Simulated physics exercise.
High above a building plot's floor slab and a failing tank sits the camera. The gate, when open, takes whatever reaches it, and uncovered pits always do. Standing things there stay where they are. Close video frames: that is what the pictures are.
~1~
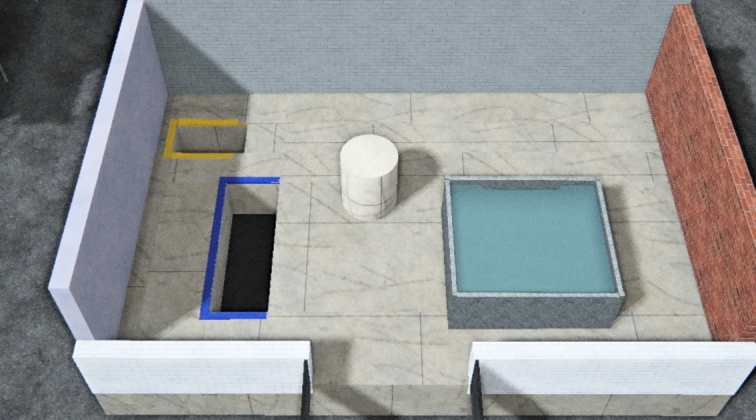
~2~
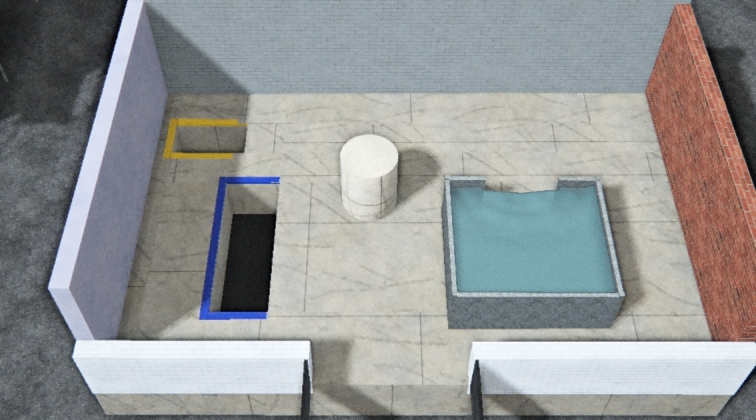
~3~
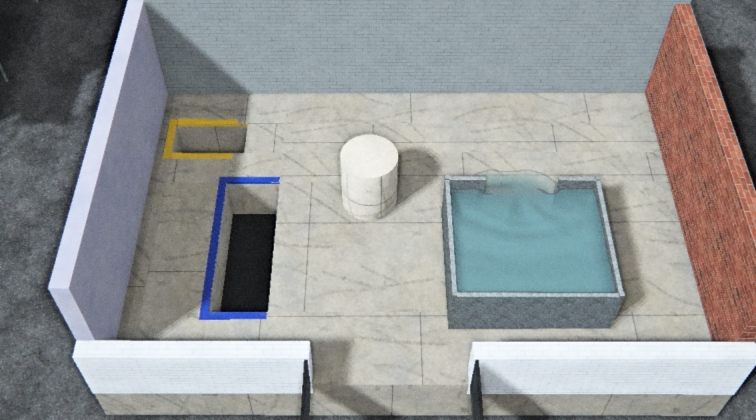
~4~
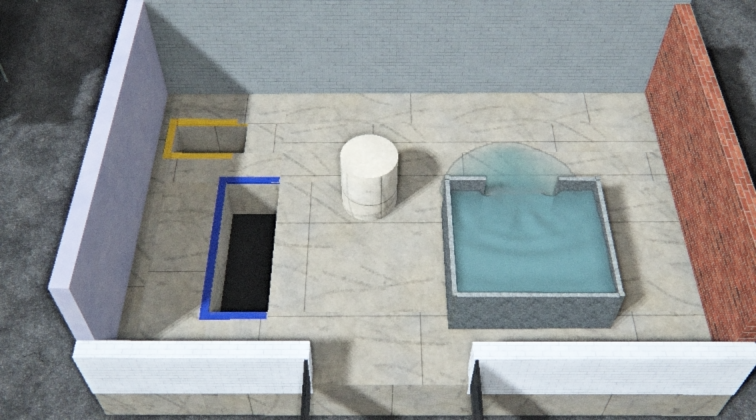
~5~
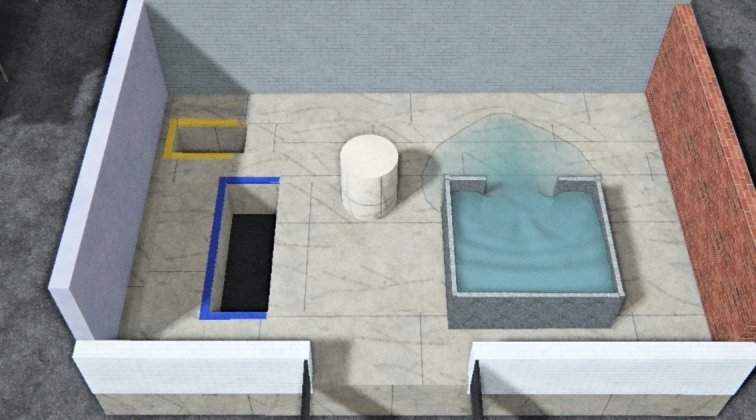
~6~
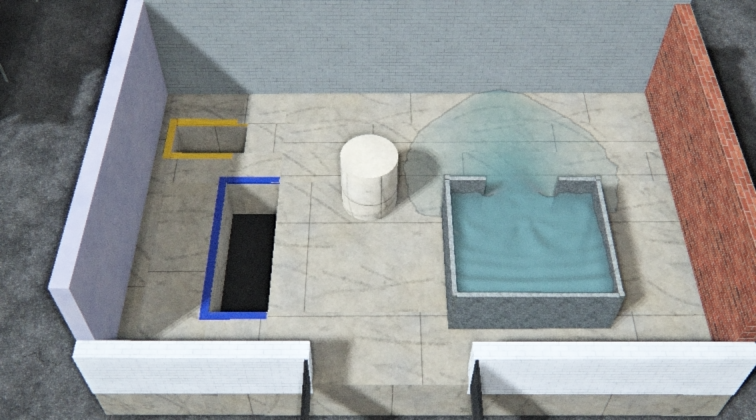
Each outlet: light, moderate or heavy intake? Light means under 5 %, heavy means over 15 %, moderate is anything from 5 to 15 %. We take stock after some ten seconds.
Intake - gate: Light, blue pit: Moderate, yellow pit: Heavy.
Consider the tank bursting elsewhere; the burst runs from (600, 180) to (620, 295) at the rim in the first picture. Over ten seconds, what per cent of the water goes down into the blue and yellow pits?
For blue it's about 14 per cent, and for yellow about 14 per cent.
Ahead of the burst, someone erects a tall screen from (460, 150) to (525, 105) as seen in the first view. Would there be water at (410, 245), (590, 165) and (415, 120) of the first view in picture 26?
Untouched, swamped, swamped.
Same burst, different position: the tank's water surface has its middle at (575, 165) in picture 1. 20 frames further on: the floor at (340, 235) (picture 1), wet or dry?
Untouched.
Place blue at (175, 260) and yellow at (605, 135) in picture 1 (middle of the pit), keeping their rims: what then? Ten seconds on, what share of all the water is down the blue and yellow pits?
Blue 20%, yellow 30%.
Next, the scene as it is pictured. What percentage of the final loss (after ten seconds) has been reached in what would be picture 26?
10 per cent.
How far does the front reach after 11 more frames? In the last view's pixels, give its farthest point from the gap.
Close to (231, 96).
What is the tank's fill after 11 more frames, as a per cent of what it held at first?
That comes to about 54 per cent.
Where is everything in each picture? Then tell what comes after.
The first frame shows the open tank at (529, 237) is whole and still.
In the second frame, water pours out on the open tank's far side and has run to a hidden place.
In the third frame, water pours out on the open tank's far side and has run to (478, 178).
In the fourth frame, water pours out on the open tank's far side and has run to (490, 147).
In the fifth frame, the front is at (494, 118), out from the gap on the open tank's far side.
In the sixth frame, water pours out on the open tank's far side and has run to (481, 93).
A moment on, water covers 30 % of the floor; the gate 0 %, the blue pit 0 %, the yellow pit 0 %.
Next, water covers 35 % of the floor; the gate 0 %, the blue pit 0 %, the yellow pit 0 %.
Then, water covers 50 % of the floor; the gate 0 %, the blue pit 0 %, the yellow pit 3 %.
Later, water covers 75 % of the floor; the gate 0 %, the blue pit 3 %, the yellow pit 12 %.
In the end, water covers 85 % of the floor; the gate 2 %, the blue pit 9 %, the yellow pit 22 %.
